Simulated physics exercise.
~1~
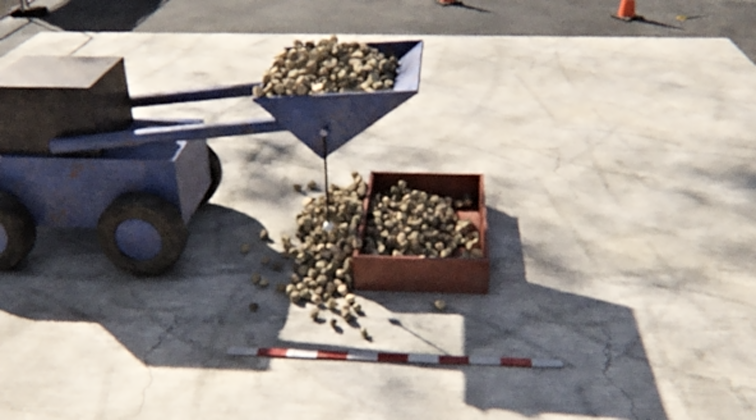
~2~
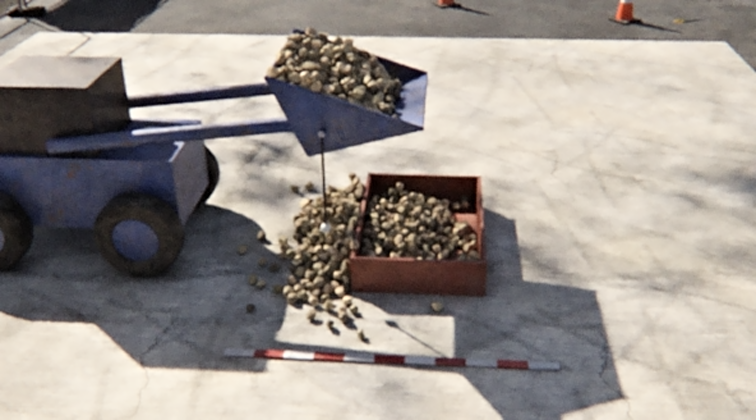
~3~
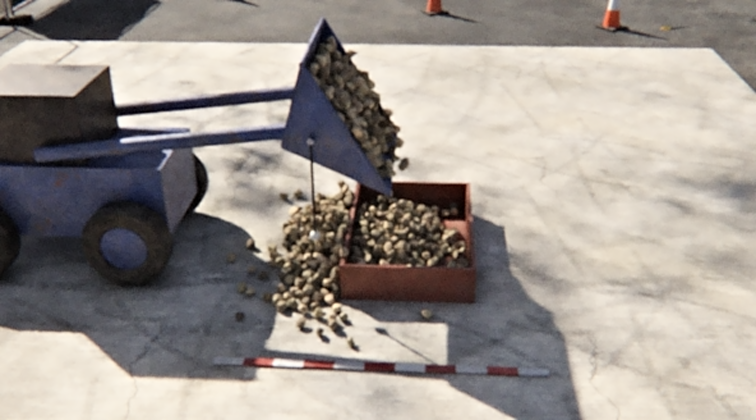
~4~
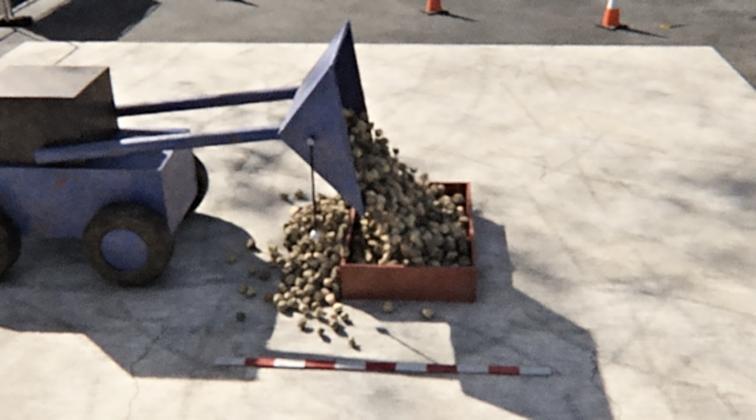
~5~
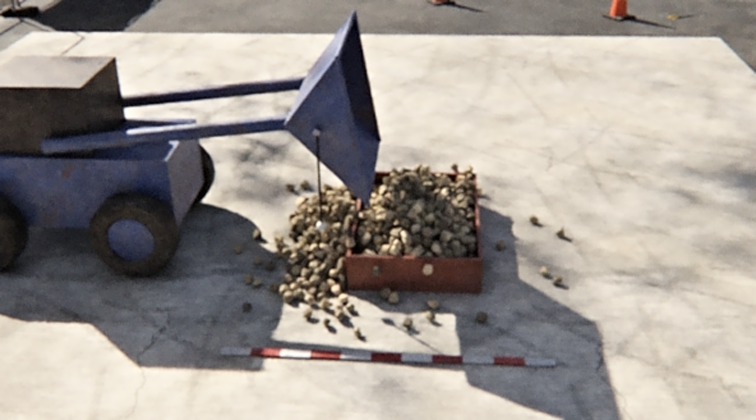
In the video, a blue wheeled loader holds a bucket of stones above a reddish-brown bin already partly filled, with more stones lying loose beside it. The bucket tips forward and empties, leaving the bin heaped and a few stones scattered on the pale ground.
